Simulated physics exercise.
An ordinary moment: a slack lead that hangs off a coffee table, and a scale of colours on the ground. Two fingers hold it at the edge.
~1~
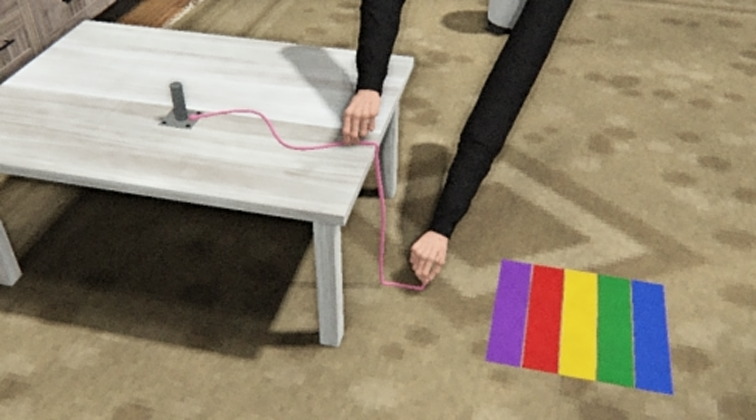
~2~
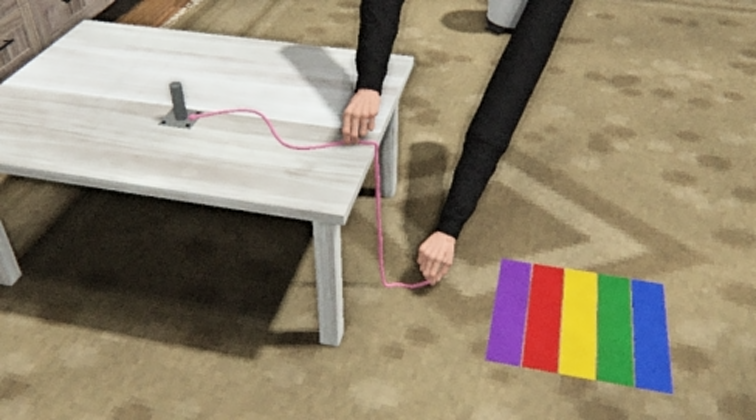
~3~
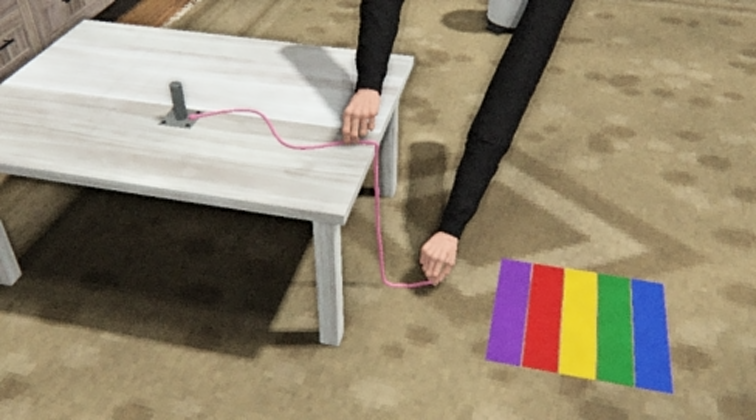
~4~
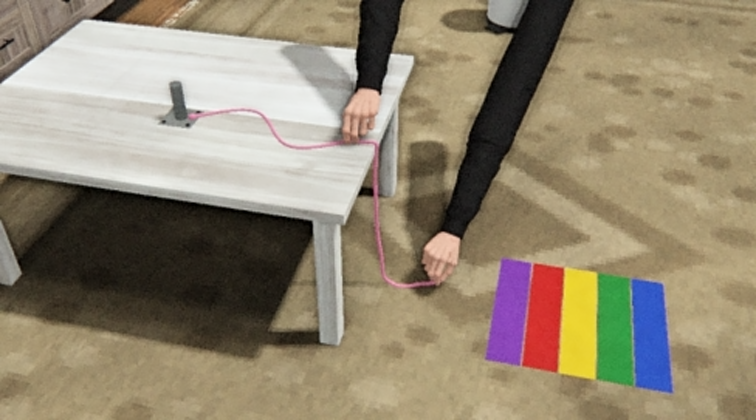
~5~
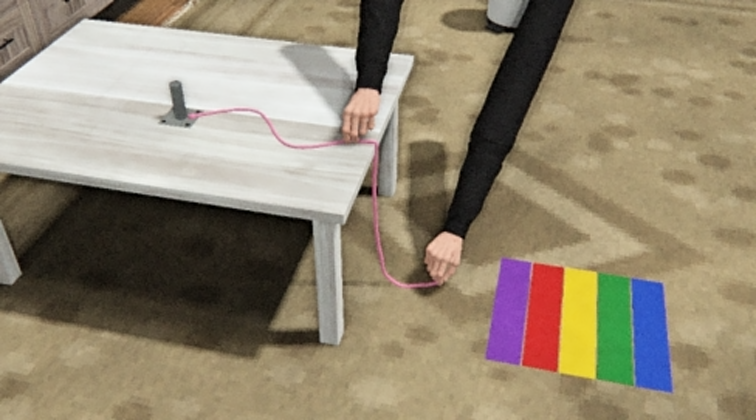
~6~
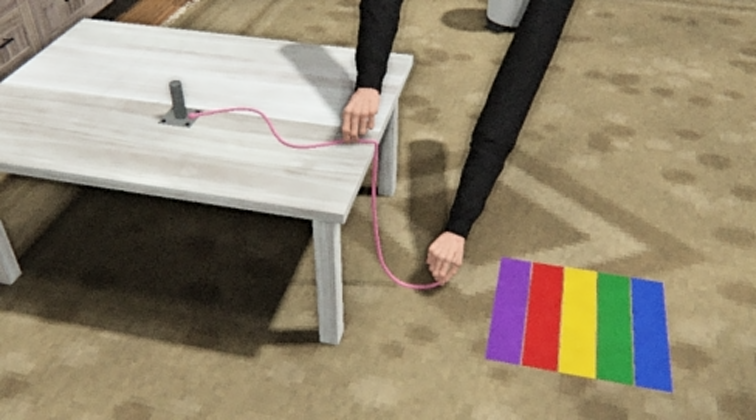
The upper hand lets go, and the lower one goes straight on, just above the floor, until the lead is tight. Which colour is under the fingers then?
It gets as far as the yellow strip.
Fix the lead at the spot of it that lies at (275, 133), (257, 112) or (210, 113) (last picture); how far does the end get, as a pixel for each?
The places are (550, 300), (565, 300) and (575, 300).
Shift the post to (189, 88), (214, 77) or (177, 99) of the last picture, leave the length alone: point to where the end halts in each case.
In that order: (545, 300), (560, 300) and (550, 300).
Soon after, end near (508, 291); over purple.
After that, end near (553, 299); over red.
At the stop, end near (579, 303); over yellow. The yellow one.
